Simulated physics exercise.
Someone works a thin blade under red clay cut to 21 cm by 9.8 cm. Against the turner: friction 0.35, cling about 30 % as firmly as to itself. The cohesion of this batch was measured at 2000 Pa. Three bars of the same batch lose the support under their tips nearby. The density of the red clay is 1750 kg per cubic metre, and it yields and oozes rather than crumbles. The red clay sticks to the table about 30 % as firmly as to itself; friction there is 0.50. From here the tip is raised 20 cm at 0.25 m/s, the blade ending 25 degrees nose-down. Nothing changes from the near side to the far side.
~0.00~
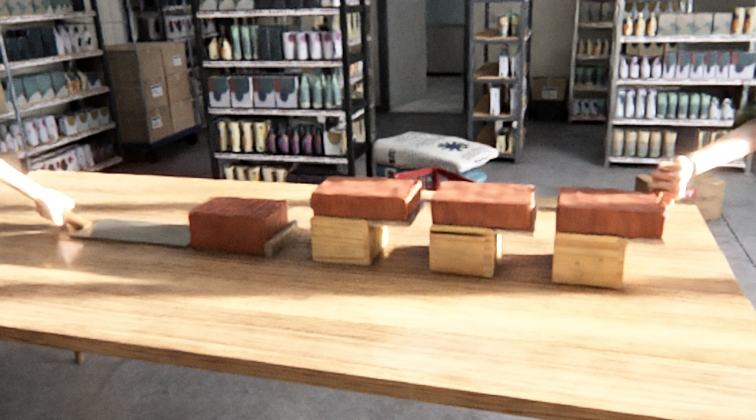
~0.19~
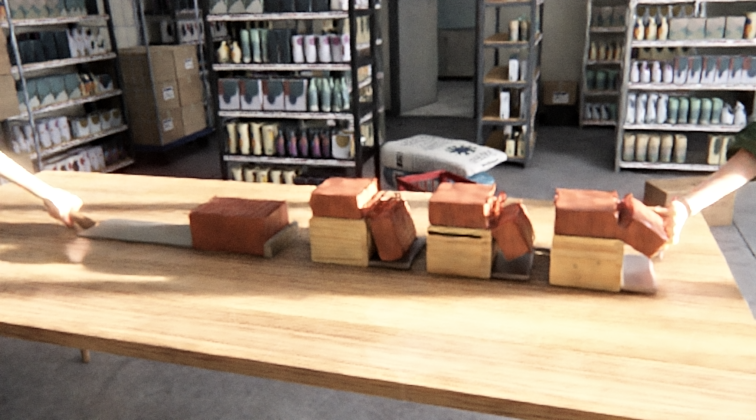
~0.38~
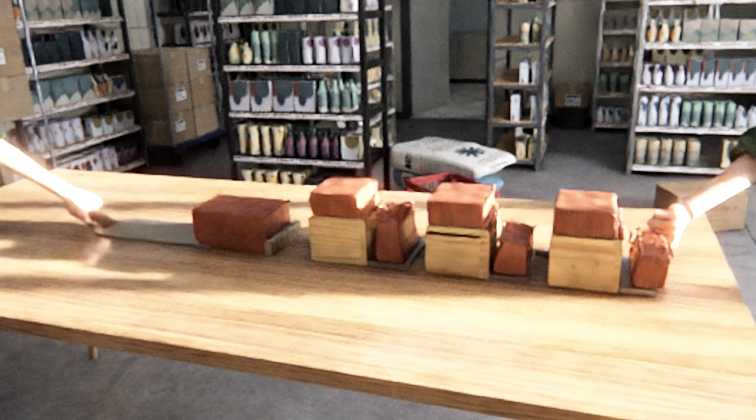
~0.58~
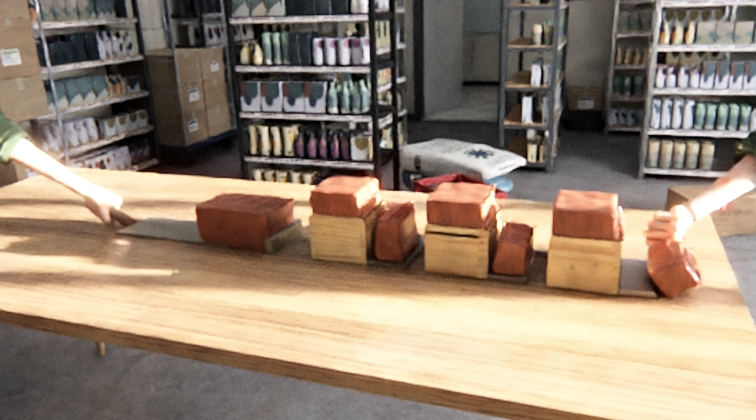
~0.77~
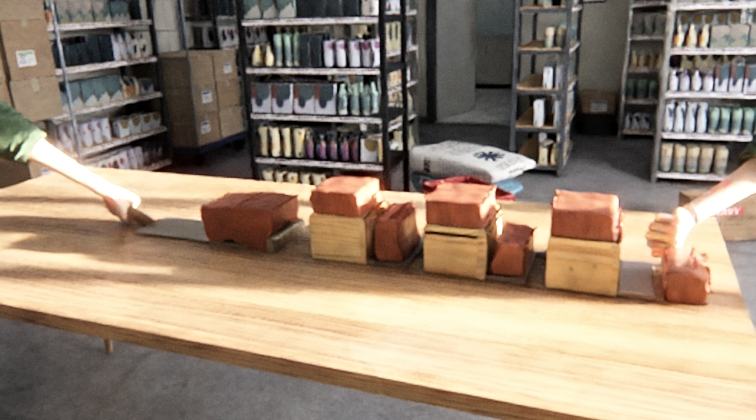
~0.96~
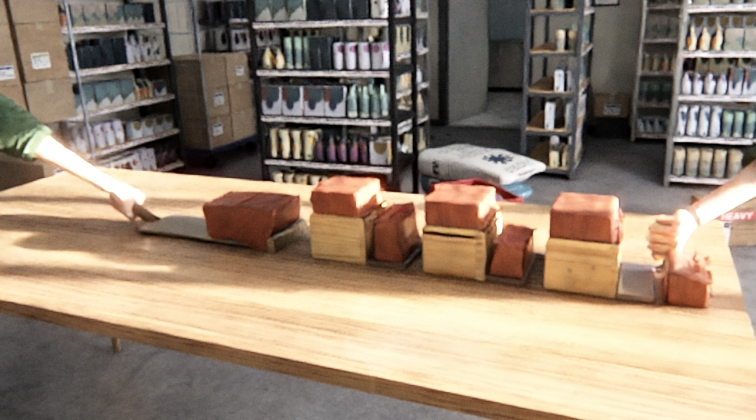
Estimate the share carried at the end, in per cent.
Expect roughly 51 %.
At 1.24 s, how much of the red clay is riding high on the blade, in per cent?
About 30 %.
After 1.24 s, the tip is 7.4 cm up.
After 1.56 s, the tip is 15 cm up.
After 1.89 s, the tip is 20 cm up and 51 % is riding high on the blade.
After 2.22 s, the tip is 20 cm up and 51 % is riding high on the blade.
After 2.50 s, the tip is 20 cm up and 51 % is riding high on the blade.
